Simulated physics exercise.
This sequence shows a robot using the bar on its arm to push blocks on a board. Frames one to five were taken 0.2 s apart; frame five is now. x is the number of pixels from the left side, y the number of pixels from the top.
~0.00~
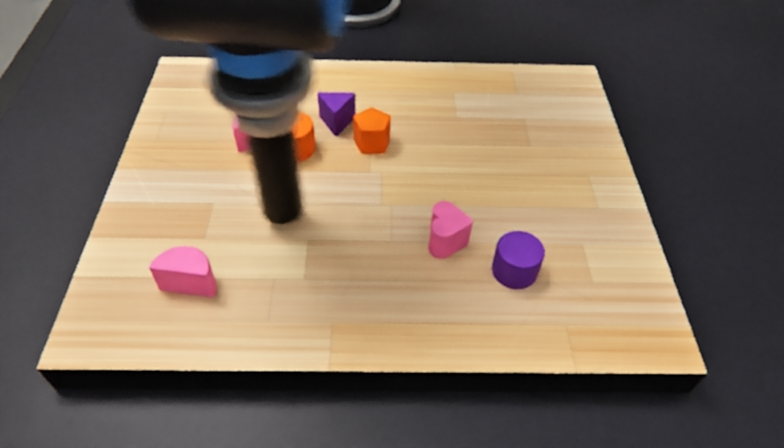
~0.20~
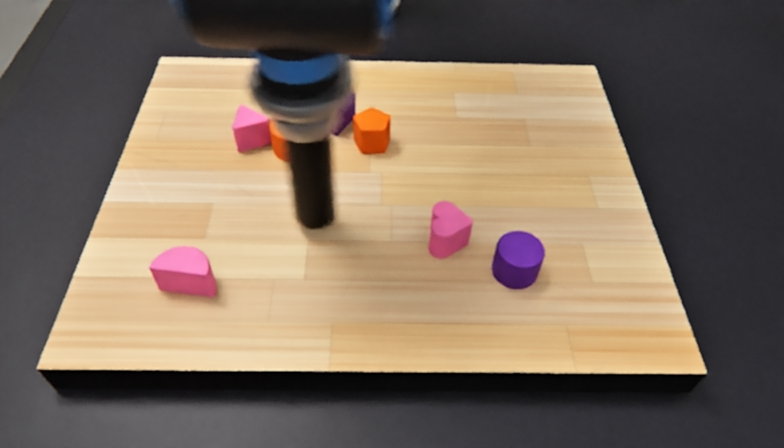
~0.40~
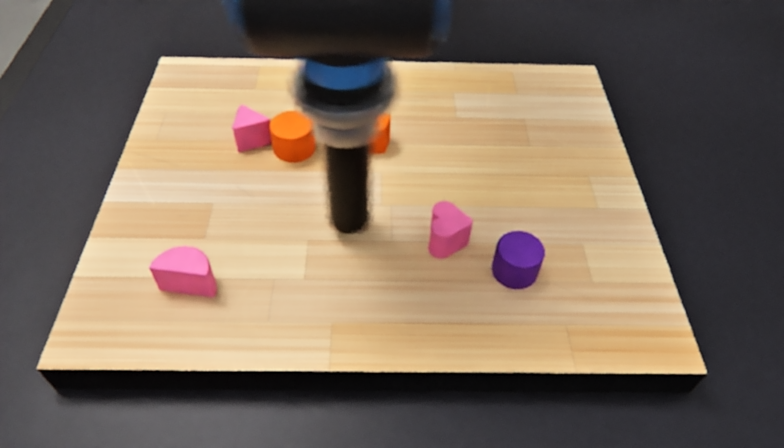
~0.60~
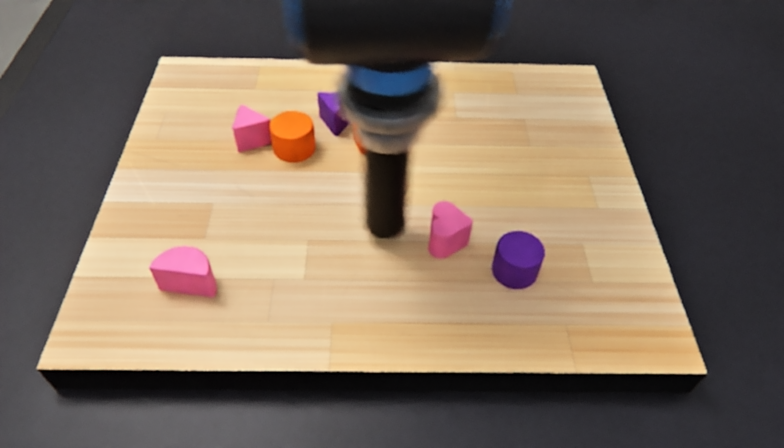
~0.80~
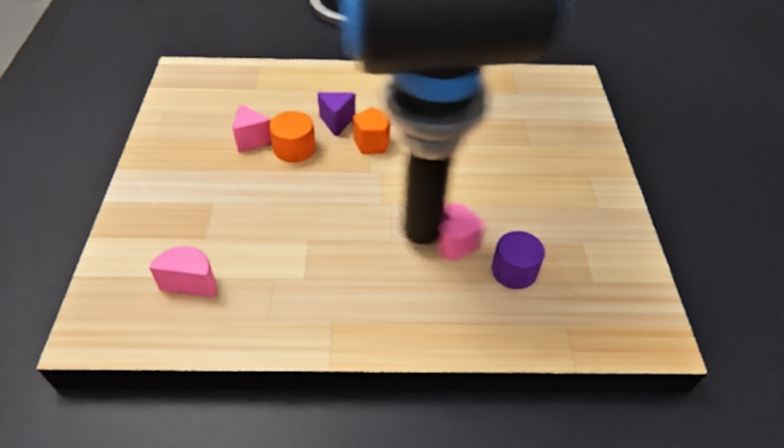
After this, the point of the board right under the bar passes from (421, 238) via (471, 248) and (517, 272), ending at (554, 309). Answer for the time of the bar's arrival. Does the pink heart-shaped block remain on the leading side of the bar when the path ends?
I expect not.
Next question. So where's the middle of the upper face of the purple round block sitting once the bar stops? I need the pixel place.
The point I'd pick in the picture is (614, 294).
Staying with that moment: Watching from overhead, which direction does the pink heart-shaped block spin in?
Counter-clockwise, from overhead.
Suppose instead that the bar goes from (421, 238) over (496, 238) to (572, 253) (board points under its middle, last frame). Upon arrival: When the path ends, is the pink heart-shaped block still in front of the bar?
I'd say yes.
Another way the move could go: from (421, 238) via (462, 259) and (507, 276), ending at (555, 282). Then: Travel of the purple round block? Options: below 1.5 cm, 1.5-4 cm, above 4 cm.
The best fit is over 4 cm.
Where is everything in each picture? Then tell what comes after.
The first frame shows tip of the bar at (283, 209), middles of tops, pink heart-shaped block at (449, 218), purple round block at (521, 248).
The second frame shows bar at (316, 213), nothing pushed.
The third frame shows bar at (350, 218), nothing pushed.
The fourth frame shows bar at (385, 223), nothing pushed.
The fifth frame shows bar at (422, 228), pink heart-shaped block at (461, 221), purple round block at (521, 248).
The first path, step by step. One third of the way, bar at (474, 238); pink heart-shaped block at (514, 226); purple round block at (540, 256).
Two thirds of the way, bar at (520, 262); pink heart-shaped block at (550, 231), turned 45° anticlockwise; purple round block at (570, 270).
At the end, bar at (558, 299); pink heart-shaped block at (552, 232), turned 55° anticlockwise; purple round block at (614, 294).
